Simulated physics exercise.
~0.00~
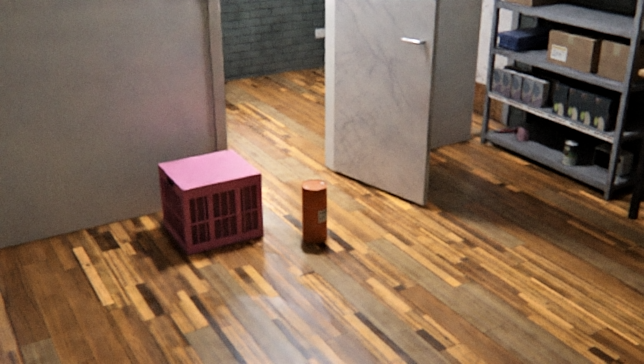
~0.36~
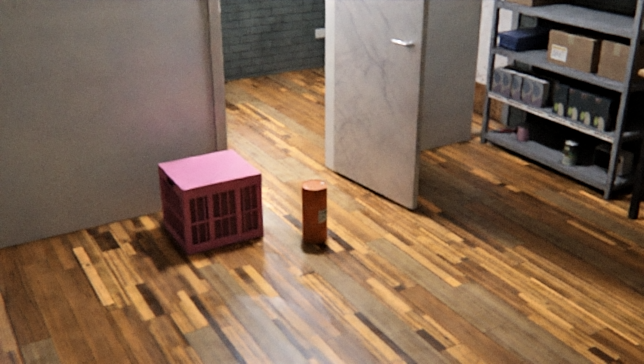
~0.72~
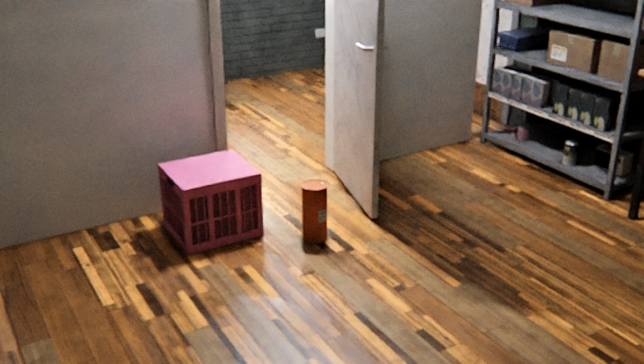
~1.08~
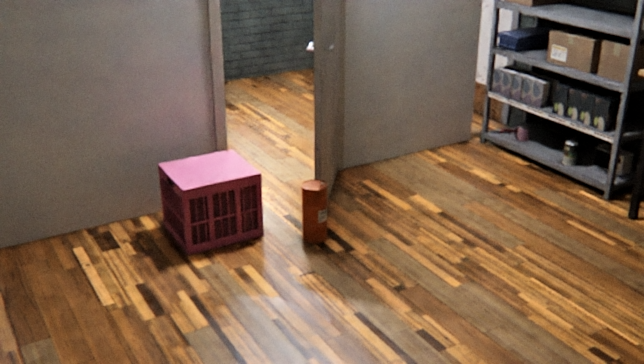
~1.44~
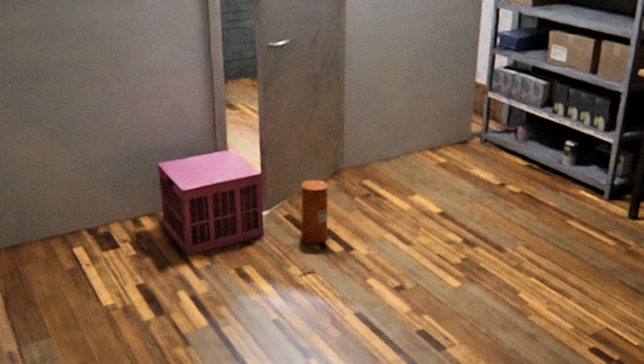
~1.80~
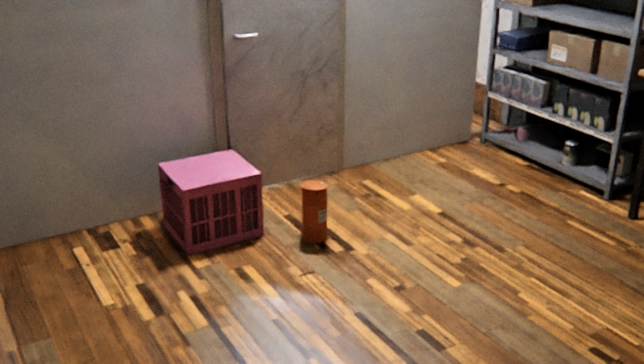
A grey door stood wide open in a room with a wooden floor, a pink crate, an orange canister and shelves, then swung steadily leftward behind them until it was fully closed, while the crate and canister stayed where they were.
